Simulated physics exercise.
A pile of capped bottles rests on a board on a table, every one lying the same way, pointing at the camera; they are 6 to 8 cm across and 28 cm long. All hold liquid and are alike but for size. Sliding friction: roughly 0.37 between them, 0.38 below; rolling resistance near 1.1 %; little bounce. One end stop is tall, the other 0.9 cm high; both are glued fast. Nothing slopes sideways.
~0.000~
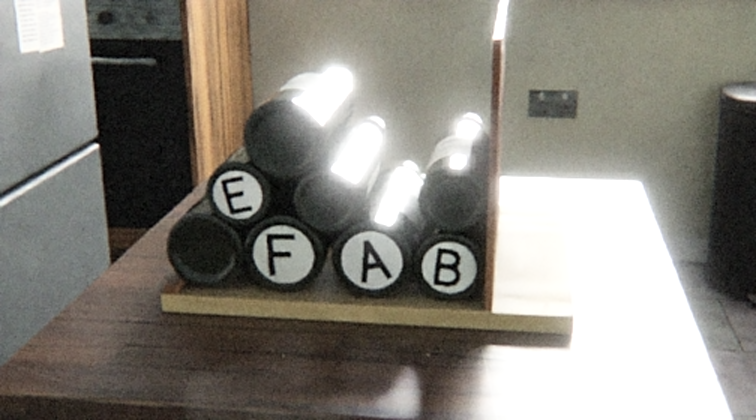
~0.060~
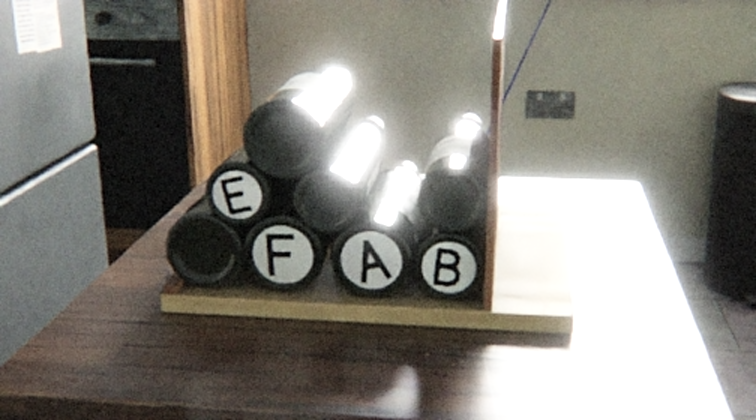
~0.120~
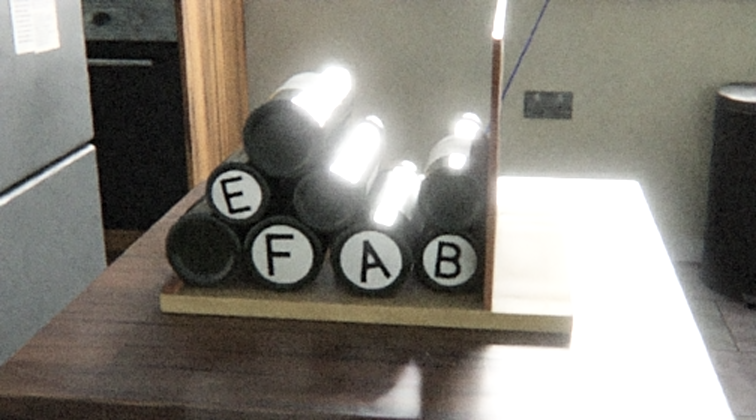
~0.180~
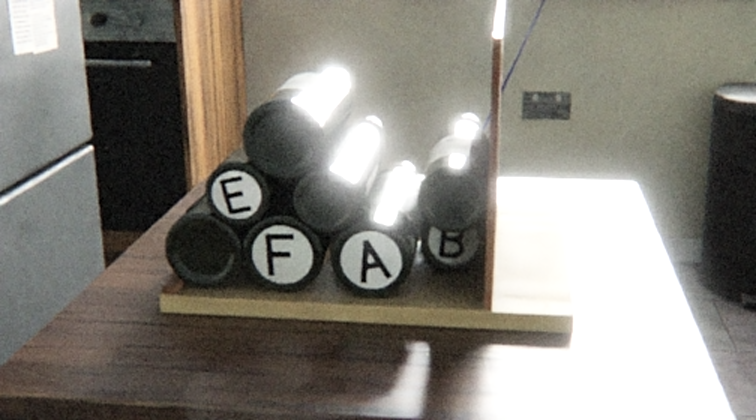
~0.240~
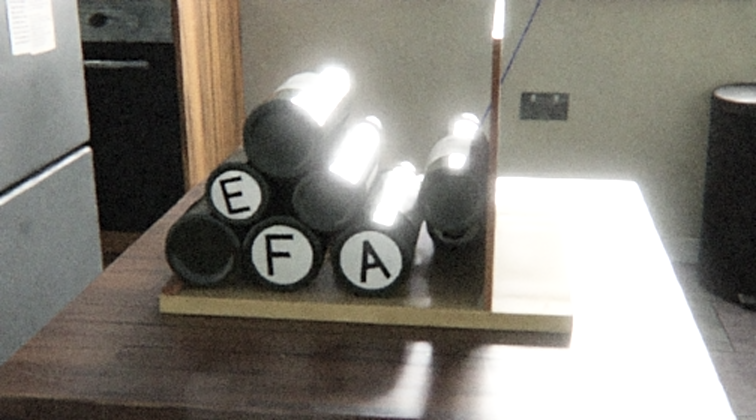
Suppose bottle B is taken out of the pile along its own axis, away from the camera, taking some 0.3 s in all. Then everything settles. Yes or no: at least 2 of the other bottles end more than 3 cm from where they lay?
No, the count is 1.
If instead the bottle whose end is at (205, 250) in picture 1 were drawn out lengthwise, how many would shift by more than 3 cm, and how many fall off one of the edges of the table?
Then 2 and 1.
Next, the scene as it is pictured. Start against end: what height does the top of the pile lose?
About 0 cm.
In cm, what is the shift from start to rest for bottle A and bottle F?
Bottle A: 0, bottle F: 0.
After 0.49 s, 1 now displaced over 3 cm; the one last seen at (452, 201) 3.1 cm down.
After 0.56 s, 1 now displaced over 3 cm; the one last seen at (452, 201) 5 cm down.
At rest by 0.8 s, 1 moved over 3 cm; not one off the edges of the table; the one last seen at (452, 201) 5 cm down; top of the pile 20 cm high, from 20 cm.
